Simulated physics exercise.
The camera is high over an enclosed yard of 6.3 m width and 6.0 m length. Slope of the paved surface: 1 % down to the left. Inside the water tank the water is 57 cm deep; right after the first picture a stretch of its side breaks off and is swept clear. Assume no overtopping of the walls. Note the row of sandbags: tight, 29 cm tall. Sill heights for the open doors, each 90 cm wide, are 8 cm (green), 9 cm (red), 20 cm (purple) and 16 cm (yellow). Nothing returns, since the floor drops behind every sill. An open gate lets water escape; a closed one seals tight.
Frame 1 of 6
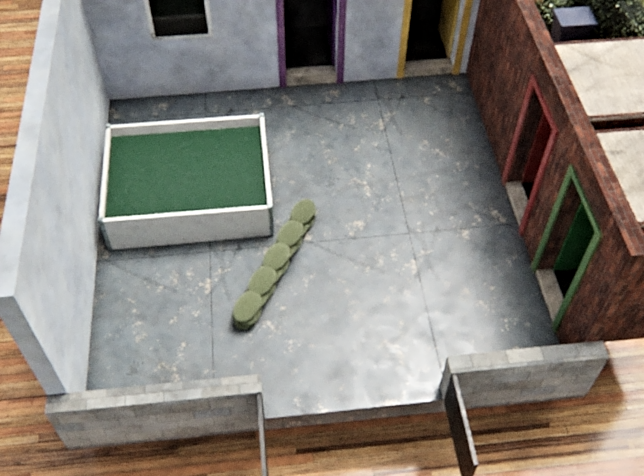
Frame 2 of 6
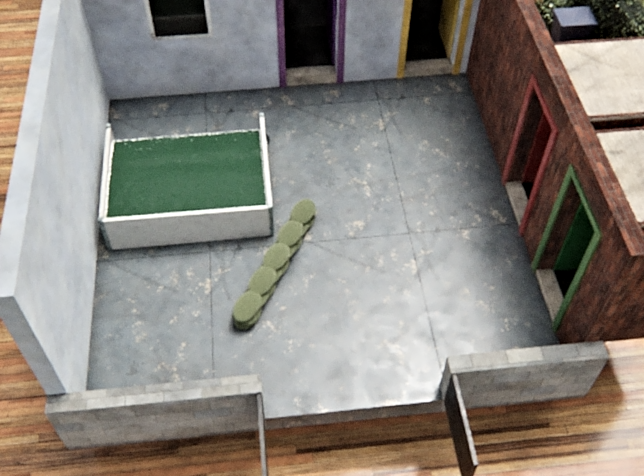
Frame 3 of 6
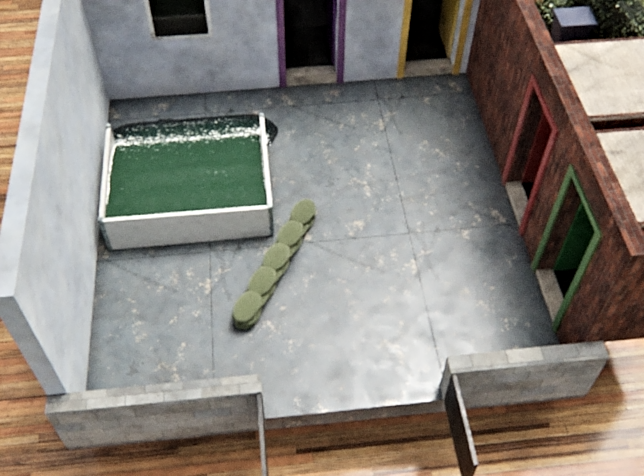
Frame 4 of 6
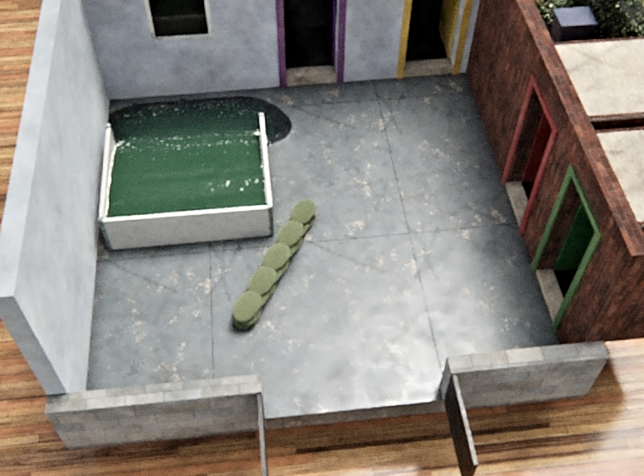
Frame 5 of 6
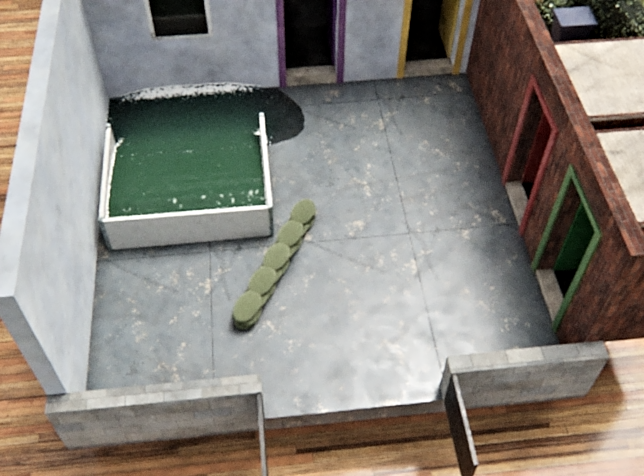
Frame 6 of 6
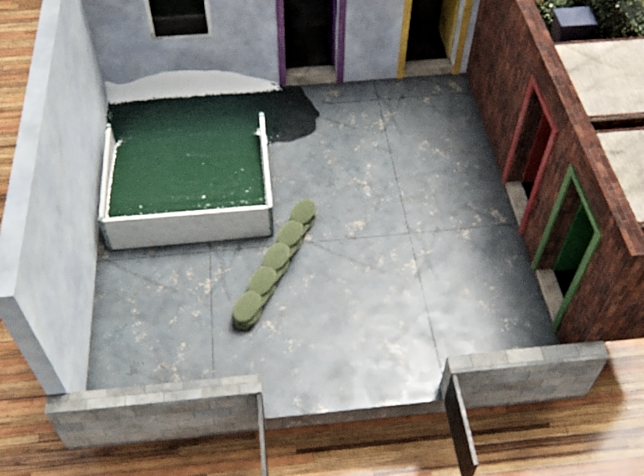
At first, a white-walled tank of green water sits still in a walled yard, near a diagonal row of sandbags. Then its far side is gone and water pours out behind it, foaming as it reaches the back wall, while a dark pool widens across the floor toward the right.
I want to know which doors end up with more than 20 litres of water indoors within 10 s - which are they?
My prediction: Green door: Lags behind the figure, red door: Lags behind the figure, purple door: Lags behind the figure, yellow door: Lags behind the figure.
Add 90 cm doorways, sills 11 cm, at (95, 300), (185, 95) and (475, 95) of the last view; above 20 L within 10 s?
The first one doesn't reach it, the second one exceeds it, and the third one exceeds it.
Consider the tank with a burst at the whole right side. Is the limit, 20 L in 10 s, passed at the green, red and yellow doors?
So green ends up short of it, red past the limit, yellow past the limit.
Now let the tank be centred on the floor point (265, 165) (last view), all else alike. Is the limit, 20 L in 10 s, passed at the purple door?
Well, purple ends up beyond the mark.
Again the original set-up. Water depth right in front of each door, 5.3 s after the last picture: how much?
Depths in centimetres - green: 4, red: 7, purple: 11, yellow: 12.
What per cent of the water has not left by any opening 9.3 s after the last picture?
94 %.
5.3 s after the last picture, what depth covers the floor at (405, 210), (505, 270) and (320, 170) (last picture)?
5, 5, 1 cm.
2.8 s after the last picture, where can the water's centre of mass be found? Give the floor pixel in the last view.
The water's centre is around (251, 152).
Then, 0.7 s after the last picture water covers 15 % of the floor and is deepest (50 cm) near (110, 103); green door not reached, red door not reached, purple door 14 cm at the sill, 0 L in, yellow door not reached.
Then, 1.5 s after the last picture water covers 25 % of the floor and is deepest (42 cm) near (110, 103); green door not reached, red door not reached, purple door 16 cm at the sill, 0 L in, yellow door 5 cm at the sill, 0 L in.
Then, 2.8 s after the last picture water covers 45 % of the floor and is deepest (23 cm) near (470, 89); green door not reached, red door 5 cm at the sill, 0 L in, purple door 12 cm at the sill, 0 L in, yellow door 9 cm at the sill, 0 L in.
Then, 5.3 s after the last picture water covers 65 % of the floor and is deepest (22 cm) near (121, 103); green door 4 cm at the sill, 0 L in, red door 7 cm at the sill, 2 L in, purple door 11 cm at the sill, 0 L in, yellow door 12 cm at the sill, 4 L in.
Then, 9.3 s after the last picture water covers 90 % of the floor and is deepest (14 cm) near (184, 409); green door 5 cm at the sill, 0 L in, red door 5 cm at the sill, 2 L in, purple door 6 cm at the sill, 0 L in, yellow door 8 cm at the sill, 4 L in.
